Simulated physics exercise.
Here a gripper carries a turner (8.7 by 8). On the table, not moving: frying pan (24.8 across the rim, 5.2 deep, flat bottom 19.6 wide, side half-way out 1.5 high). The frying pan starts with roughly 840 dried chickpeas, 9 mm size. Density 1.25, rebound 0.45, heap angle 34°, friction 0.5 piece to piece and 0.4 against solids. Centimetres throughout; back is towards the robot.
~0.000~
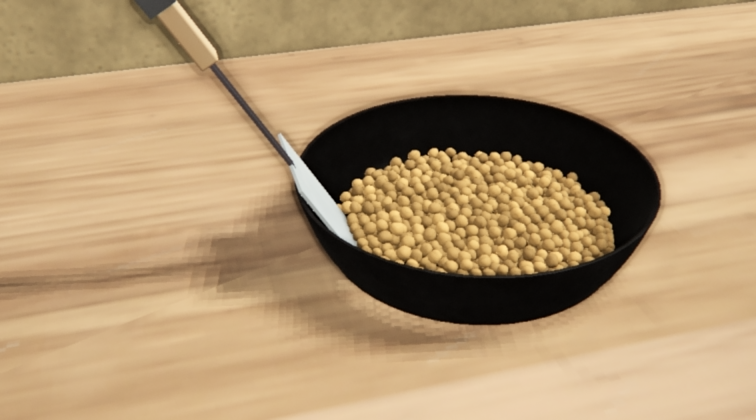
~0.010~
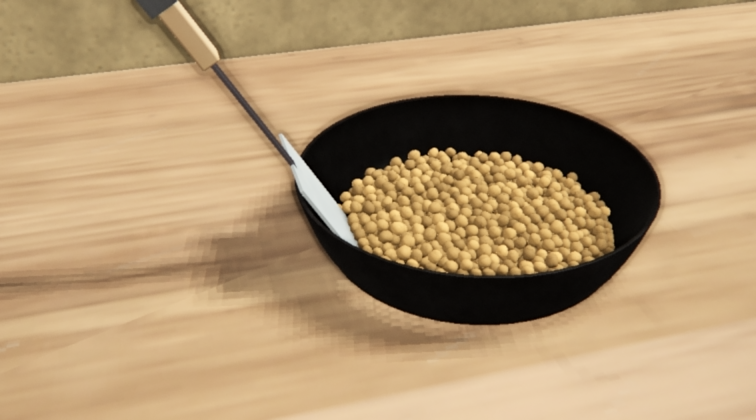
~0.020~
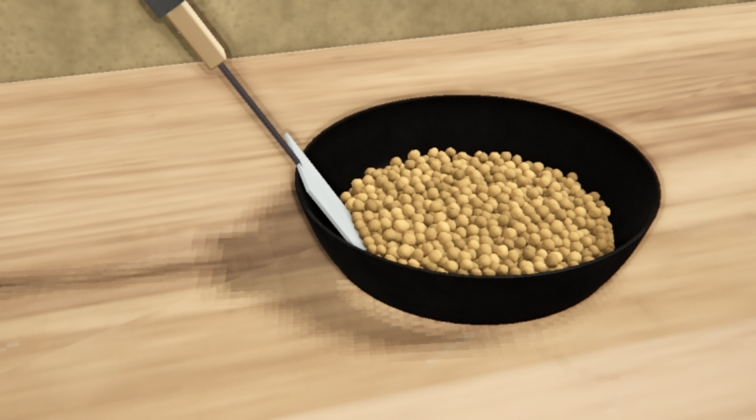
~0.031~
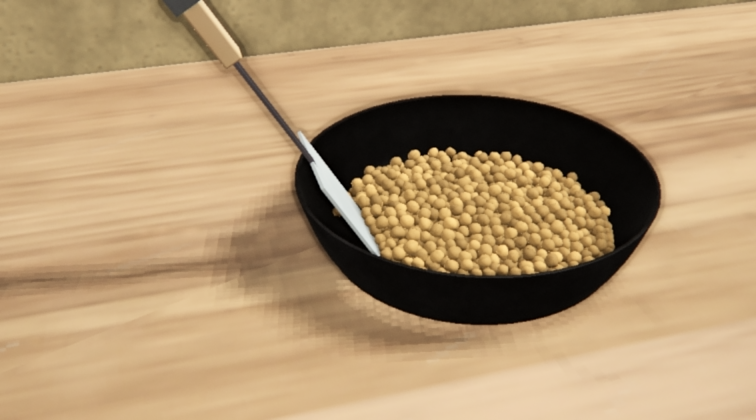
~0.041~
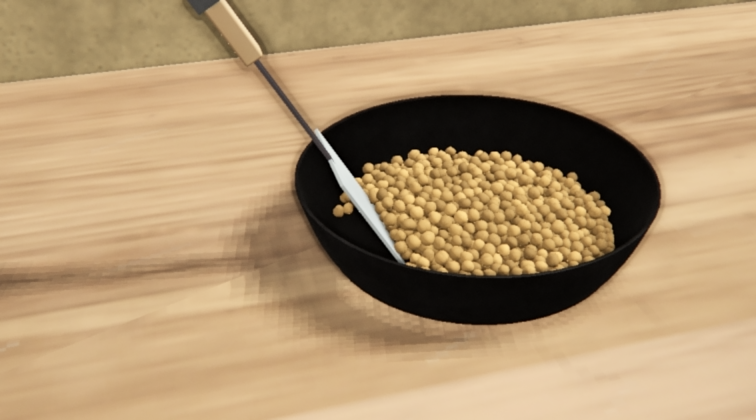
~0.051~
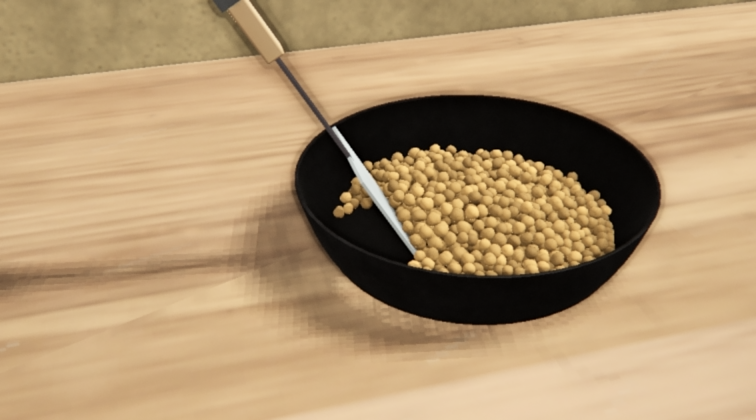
A black frying pan full of small tan dried chickpeas sits on a pale wood-grained table, seen from above at an angle, with a mottled olive strip behind. A turner with a pale blade, thin dark shaft and beige-and-dark handle leans in over the pan's left rim. It slides right, pushing chickpeas aside and baring some black pan behind it, while pan and camera stay still.
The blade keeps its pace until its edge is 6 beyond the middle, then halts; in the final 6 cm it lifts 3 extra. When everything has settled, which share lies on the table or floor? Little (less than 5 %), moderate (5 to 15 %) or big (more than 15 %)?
Share on the table or floor: Moderate (5 to 15 %).
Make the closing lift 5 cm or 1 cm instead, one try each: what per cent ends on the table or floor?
About 15 and 5 per cent.
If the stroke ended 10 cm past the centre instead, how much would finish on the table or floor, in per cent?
Then about 25 per cent.
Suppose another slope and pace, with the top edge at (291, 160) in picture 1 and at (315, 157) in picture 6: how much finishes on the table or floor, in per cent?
About 0 per cent.
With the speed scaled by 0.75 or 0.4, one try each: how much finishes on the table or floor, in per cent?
About 5 and 0 per cent.
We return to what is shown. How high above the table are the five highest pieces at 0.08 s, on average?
Roughly 5 cm.
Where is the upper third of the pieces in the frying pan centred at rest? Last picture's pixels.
At about (578, 187).
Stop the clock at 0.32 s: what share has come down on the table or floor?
Some 10 per cent.
After 0.08 s, sloping 60°, highest piece 5 above the table; 843 in the frying pan.
After 0.10 s, sloping 60°, highest piece 6 above the table; 843 in the frying pan.
After 0.32 s, sloping 60°, highest piece 5 above the table; 758 in the frying pan, 77 on the table or floor, 8 on the blade or in flight.
After 1.37 s, sloping 60°, highest piece 5 above the table; 758 in the frying pan, 85 on the table or floor.
At rest, 758 in the frying pan, 85 on the table or floor. That is 10 % on the table or floor.
